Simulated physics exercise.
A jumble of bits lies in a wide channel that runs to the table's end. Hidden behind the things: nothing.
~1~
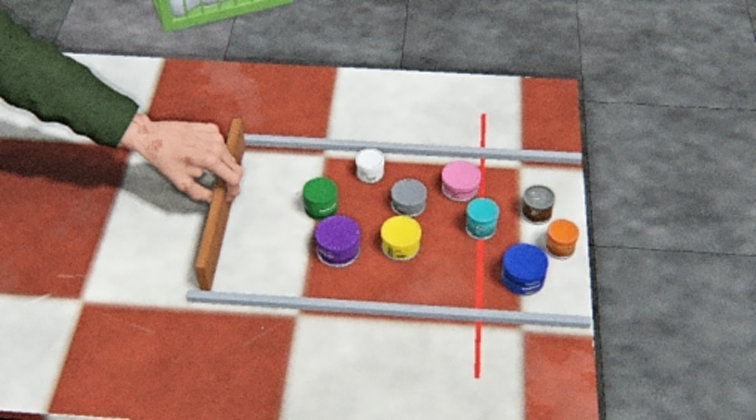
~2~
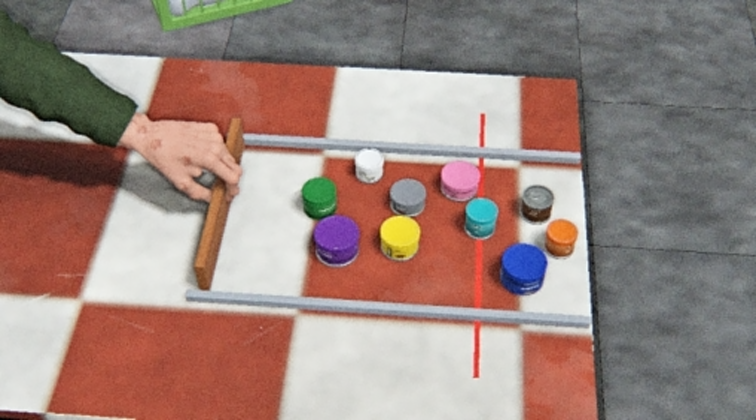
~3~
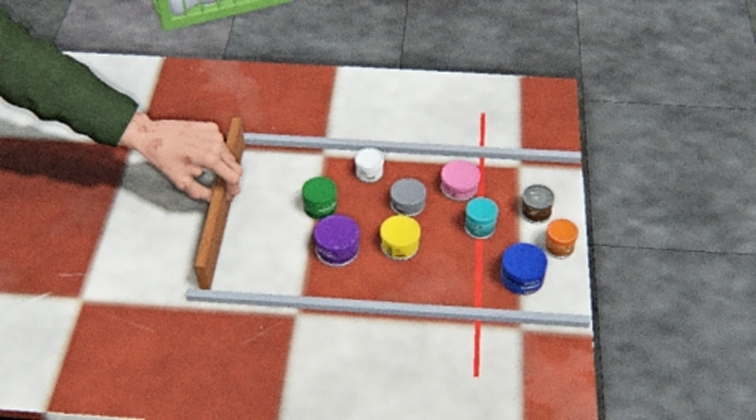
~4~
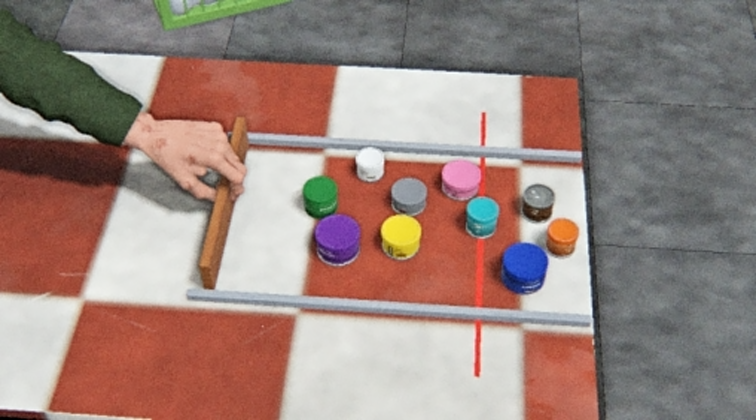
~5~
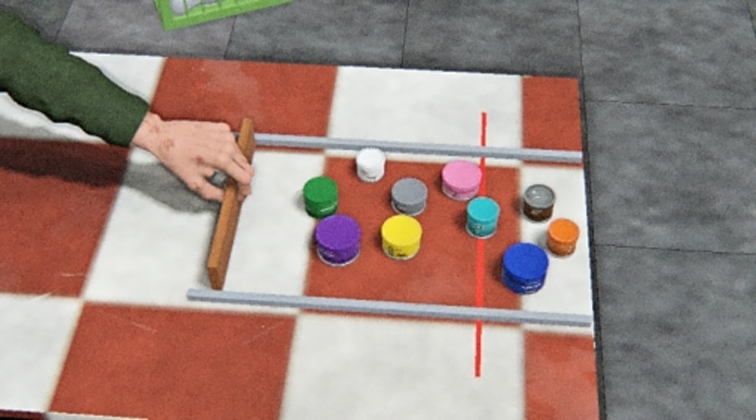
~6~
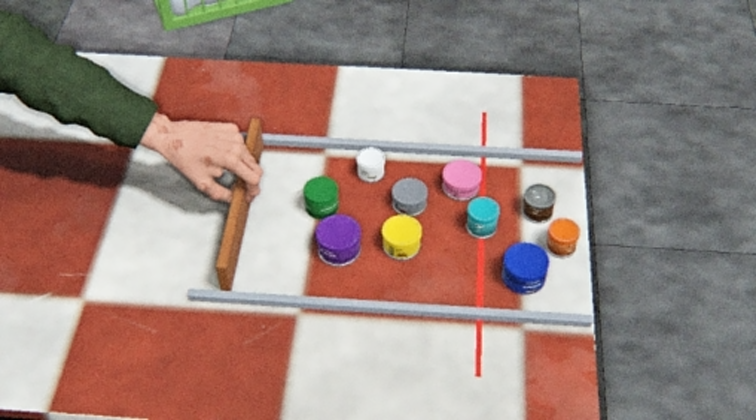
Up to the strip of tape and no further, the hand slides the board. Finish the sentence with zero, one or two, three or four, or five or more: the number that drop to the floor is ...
The number that drop to the floor is zero.
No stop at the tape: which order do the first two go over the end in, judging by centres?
Order, earliest first: Orange tin, then brown pot.
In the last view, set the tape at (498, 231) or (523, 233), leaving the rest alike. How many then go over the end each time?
Down on the floor: 0 and 2.
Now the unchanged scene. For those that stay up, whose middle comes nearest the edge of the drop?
It's the orange tin that is foremost.
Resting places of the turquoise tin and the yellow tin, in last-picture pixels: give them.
First (531, 210), then (534, 238).
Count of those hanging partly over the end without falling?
The answer comes to 0.
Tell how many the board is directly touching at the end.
Contact count: 4.
Early on, none off yet; orange tin at rest near (563, 238); brown pot at rest near (539, 204); blue tub at rest near (525, 269).
Finally, the number that fall off is zero.
